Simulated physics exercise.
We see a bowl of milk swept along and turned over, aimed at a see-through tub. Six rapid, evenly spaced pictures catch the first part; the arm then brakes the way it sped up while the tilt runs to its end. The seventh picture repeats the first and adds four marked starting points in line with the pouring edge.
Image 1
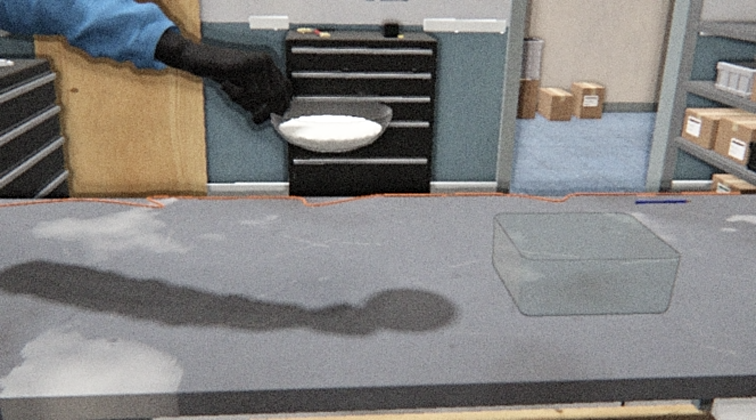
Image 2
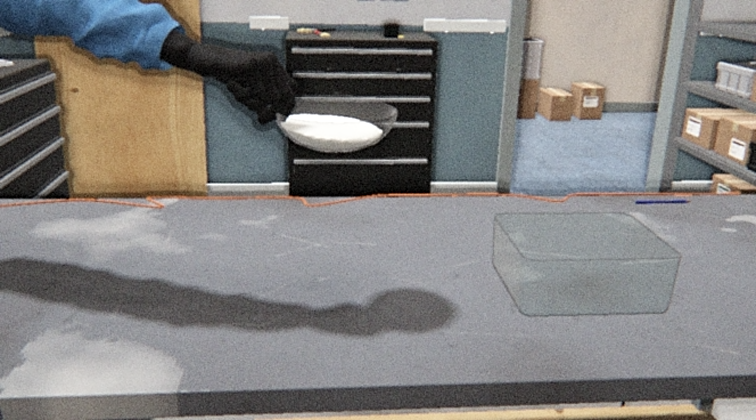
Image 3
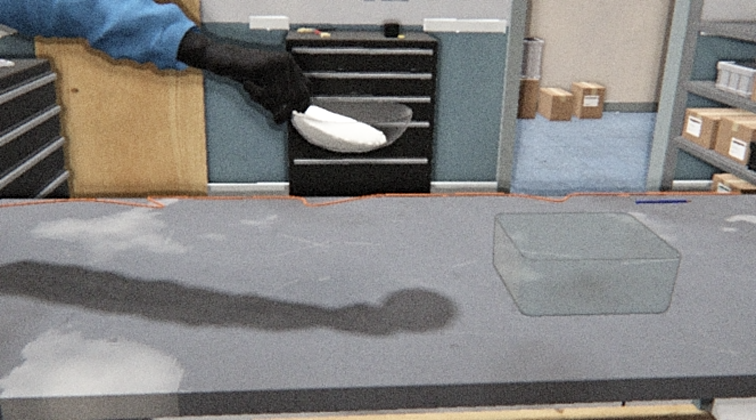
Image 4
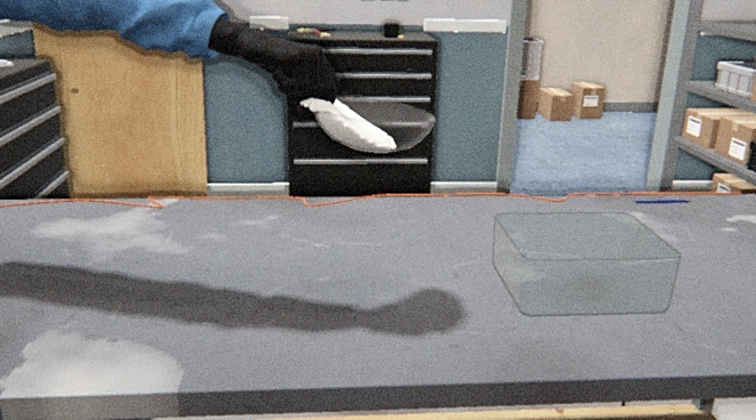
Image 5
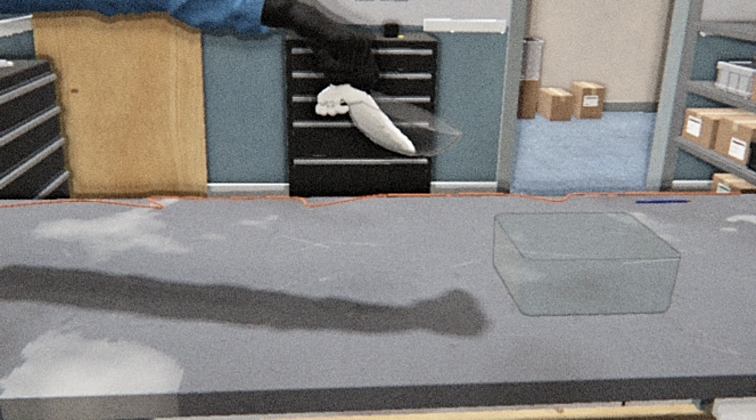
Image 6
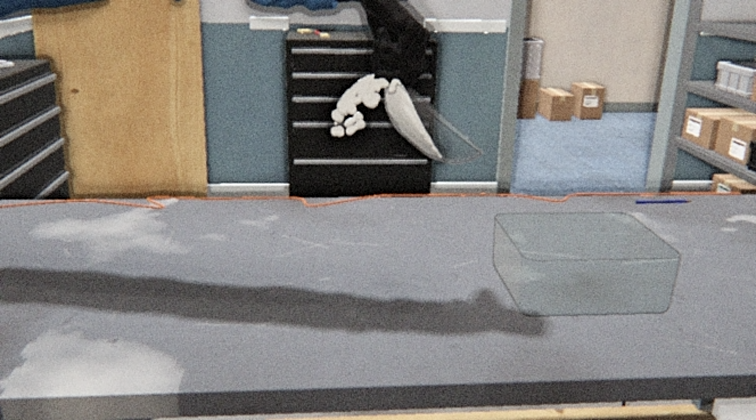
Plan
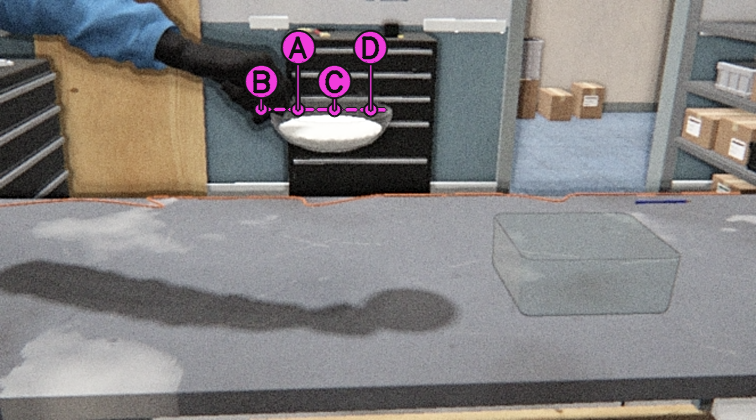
A gloved hand moves a bowl right and tips it, and milk spills over its left rim.
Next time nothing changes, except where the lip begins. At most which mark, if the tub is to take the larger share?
D.
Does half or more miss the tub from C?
Yes, that goes wrong.
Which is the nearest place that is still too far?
That is place C.
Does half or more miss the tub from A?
Yes.
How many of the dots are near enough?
One of them.
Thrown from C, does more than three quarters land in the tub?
No.
On the marked copy, A at (298, 109); B at (261, 109); C at (334, 109); D at (370, 109).
If A is chosen, about 6 % lands in the tub, 91 % falls short and 3 % goes beside or beyond.
If B is chosen, about 0 % lands in the tub, 99 % falls short.
If C is chosen, about 31 % lands in the tub, 64 % falls short and 5 % goes beside or beyond.
If D is chosen, about 64 % lands in the tub, 26 % falls short and 10 % goes beside or beyond.
